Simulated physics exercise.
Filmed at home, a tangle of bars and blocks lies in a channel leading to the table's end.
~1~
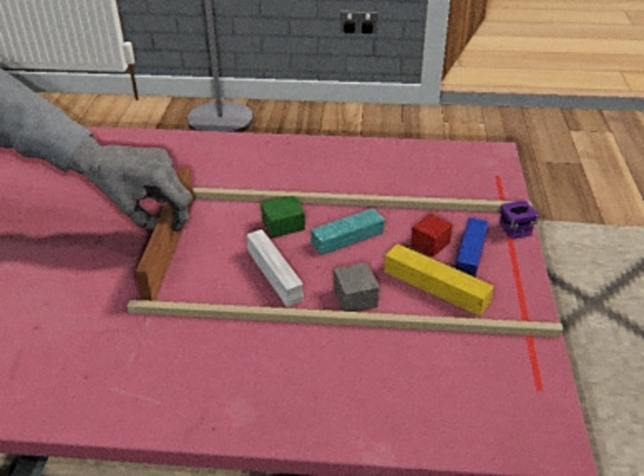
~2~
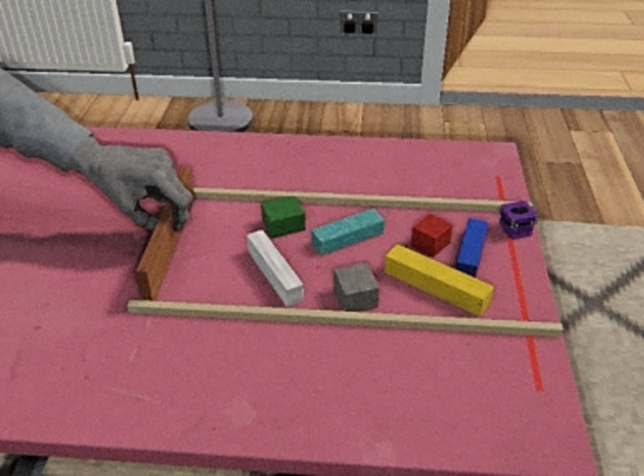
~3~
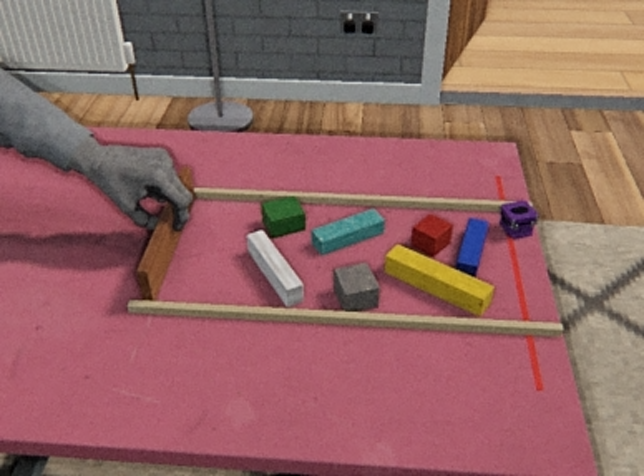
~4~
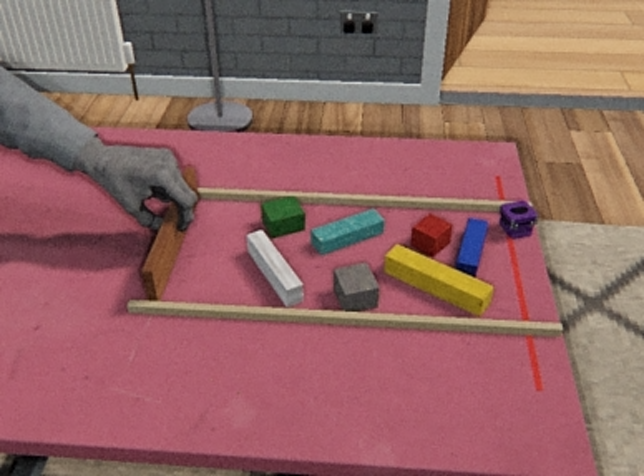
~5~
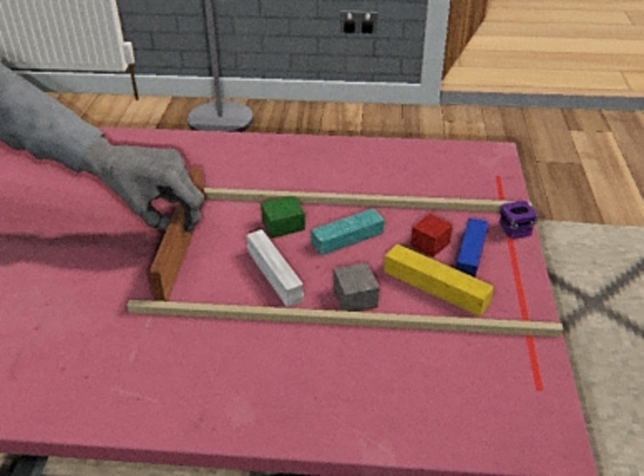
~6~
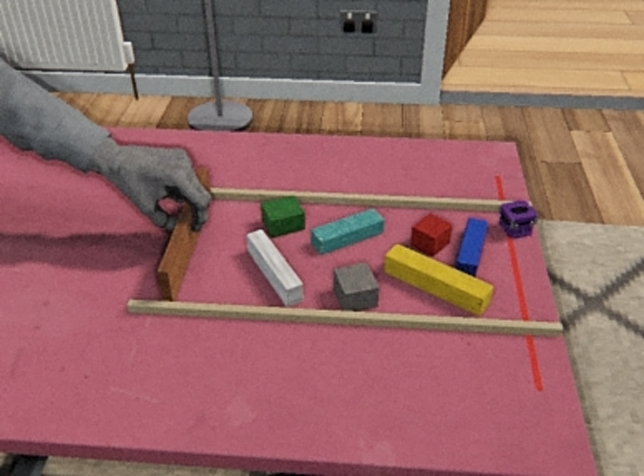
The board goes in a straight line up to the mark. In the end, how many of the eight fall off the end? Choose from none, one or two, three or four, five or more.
Final count: Five or more.
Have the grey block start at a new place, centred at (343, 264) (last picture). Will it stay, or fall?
Here the grey block departs.
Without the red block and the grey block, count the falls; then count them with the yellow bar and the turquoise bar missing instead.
Counts - first: 4, second: 4.
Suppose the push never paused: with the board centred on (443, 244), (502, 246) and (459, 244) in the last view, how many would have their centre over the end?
It comes out as 0, then 5, then 1.
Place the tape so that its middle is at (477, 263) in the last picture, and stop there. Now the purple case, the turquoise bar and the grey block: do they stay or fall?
The outcome is that the purple case does not come off, the turquoise bar does not come off and the grey block does not come off.
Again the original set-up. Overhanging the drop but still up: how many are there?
The total comes out at 1.
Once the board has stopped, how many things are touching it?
The count in contact is 2.
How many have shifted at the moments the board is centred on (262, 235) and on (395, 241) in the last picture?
Tally: First 2; then 7.
Soon after, none off yet; purple case at rest near (517, 220); blue stick at rest near (472, 247); yellow bar at rest near (437, 279).
After that, none off yet; purple case at rest near (517, 220); blue stick moving near (477, 248); yellow bar displaced a little near (464, 285).
And then, none off yet; purple case moving near (524, 218); blue stick displaced about its own width near (552, 263); yellow bar displaced about its own width near (546, 298).
In the end, the number that fall off is five or more; gone, turquoise bar, grey block, red block, yellow bar, blue stick and purple case.
